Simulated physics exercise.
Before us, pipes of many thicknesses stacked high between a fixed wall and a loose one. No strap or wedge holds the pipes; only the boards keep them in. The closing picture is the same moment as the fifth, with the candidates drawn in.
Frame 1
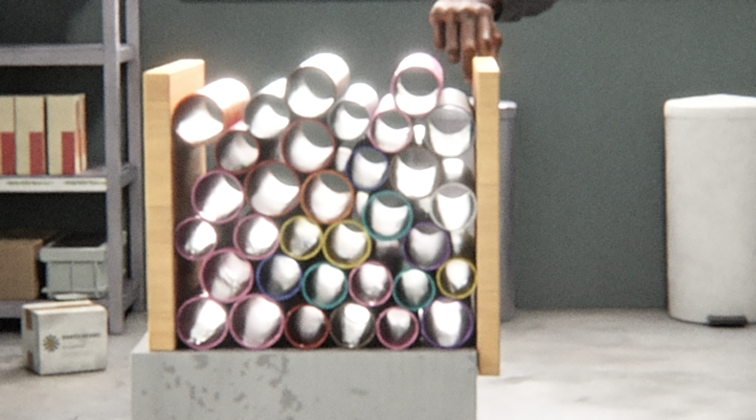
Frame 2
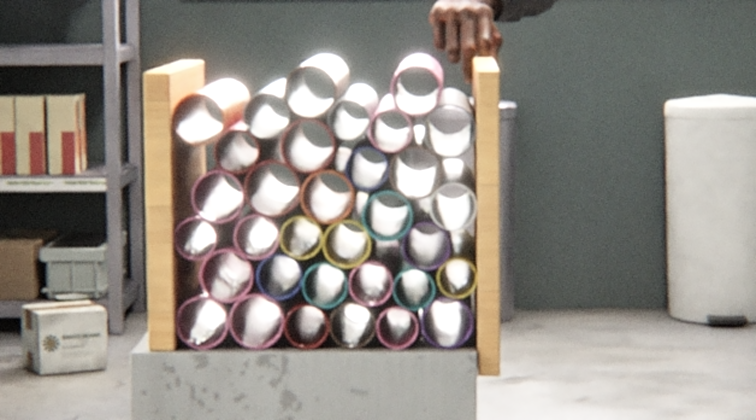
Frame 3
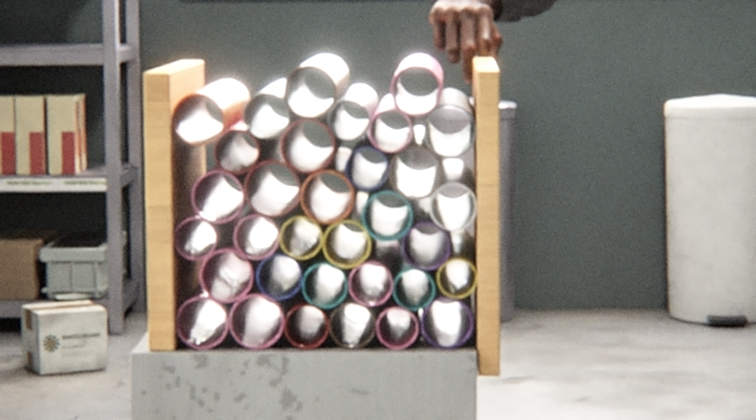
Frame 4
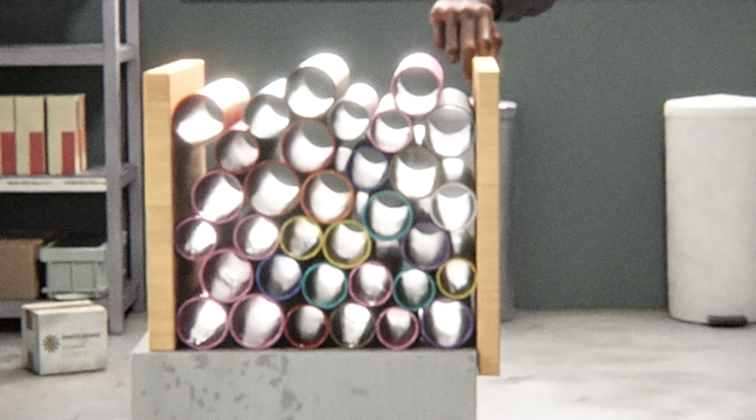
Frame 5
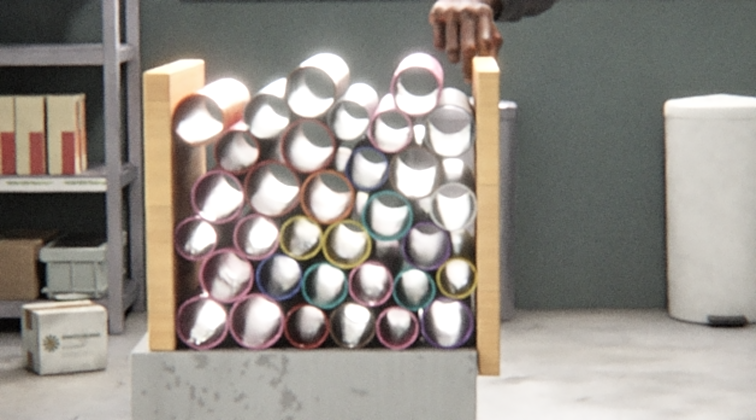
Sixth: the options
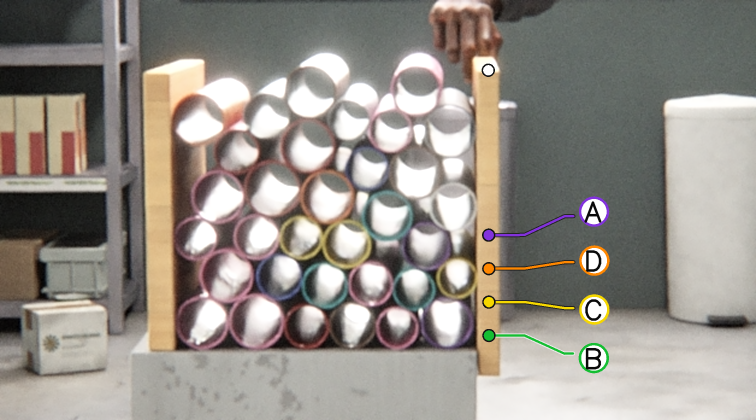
The clip opens on colourful, shiny-ended pipes stacked in a pile between two upright wooden side boards on a grey concrete block. A hand hangs at the top of the right board, with shelves to the left and a pale bin to the right. Throughout, the pile and boards show no visible movement.
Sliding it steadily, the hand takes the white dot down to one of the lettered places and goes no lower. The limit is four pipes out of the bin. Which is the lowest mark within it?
Stop at A.
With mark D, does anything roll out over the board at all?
At D: Yes.
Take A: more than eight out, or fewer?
It loses fewer than eight.
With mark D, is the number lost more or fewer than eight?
At D, fewer than eight.
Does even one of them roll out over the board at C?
Yes.
On the copy, A at (488, 235); B at (489, 336); C at (489, 302); D at (488, 269); the white dot at (488, 70).
On A. First, top of the board (477, 144).
Then, top of the board (478, 230).
Finally, top of the board (478, 234), two out over the board.
By contrast, B more than four out over the board; C more than four out over the board; D more than four out over the board.
